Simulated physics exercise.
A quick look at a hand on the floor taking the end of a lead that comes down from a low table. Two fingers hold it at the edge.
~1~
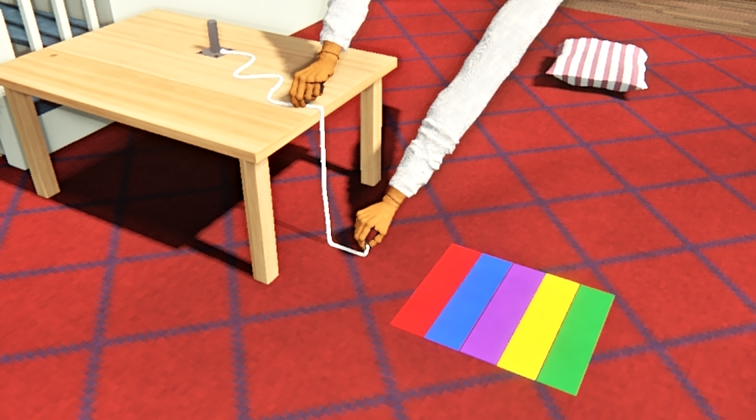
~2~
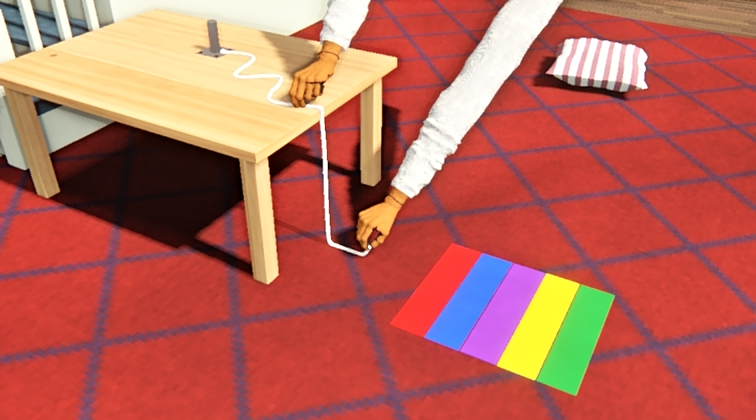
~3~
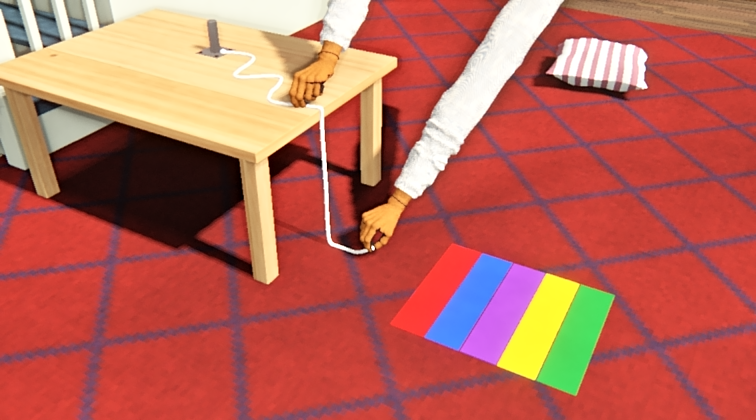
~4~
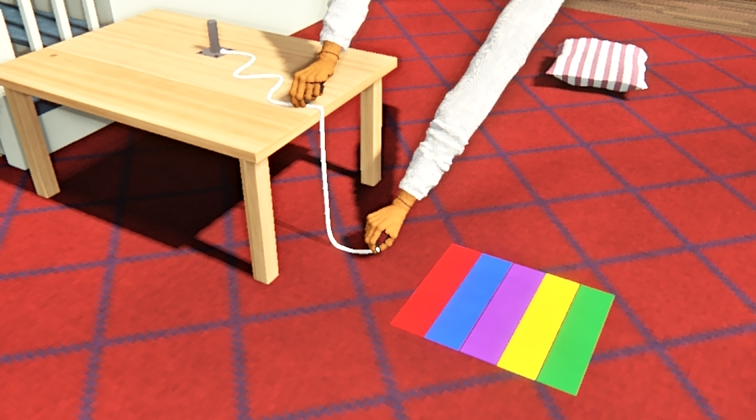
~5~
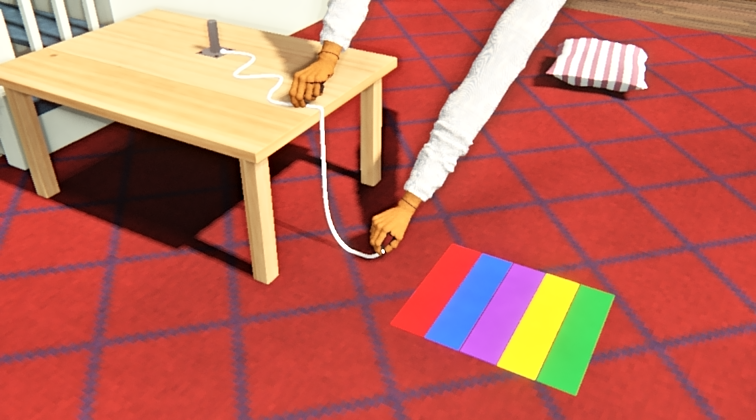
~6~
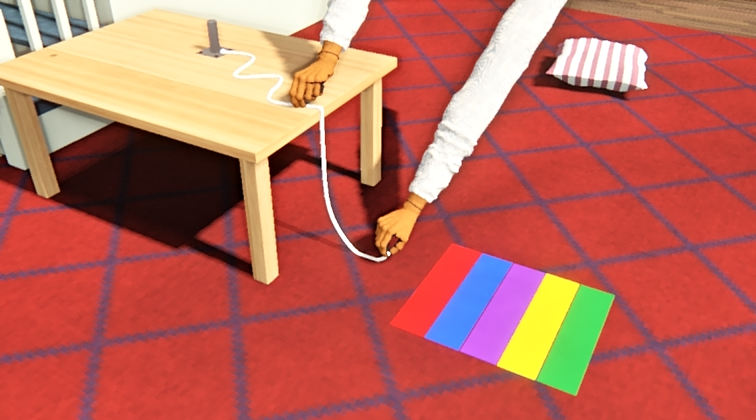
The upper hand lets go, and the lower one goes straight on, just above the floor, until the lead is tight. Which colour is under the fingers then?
The end stops over the yellow strip.
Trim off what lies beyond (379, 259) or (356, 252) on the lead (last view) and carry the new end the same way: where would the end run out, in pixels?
Near (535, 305) and (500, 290).
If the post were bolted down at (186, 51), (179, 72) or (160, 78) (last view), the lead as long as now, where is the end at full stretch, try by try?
About (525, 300), (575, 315) and (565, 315).
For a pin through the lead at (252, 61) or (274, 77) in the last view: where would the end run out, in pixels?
The places are (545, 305) and (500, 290).
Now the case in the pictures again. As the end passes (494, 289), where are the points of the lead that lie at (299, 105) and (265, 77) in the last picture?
At (340, 157), then (295, 87).
Early on, end near (494, 289); over purple.
Midway, end near (532, 302); over yellow.
At the end of the slack, end near (555, 310); over yellow. It gets as far as the yellow strip.
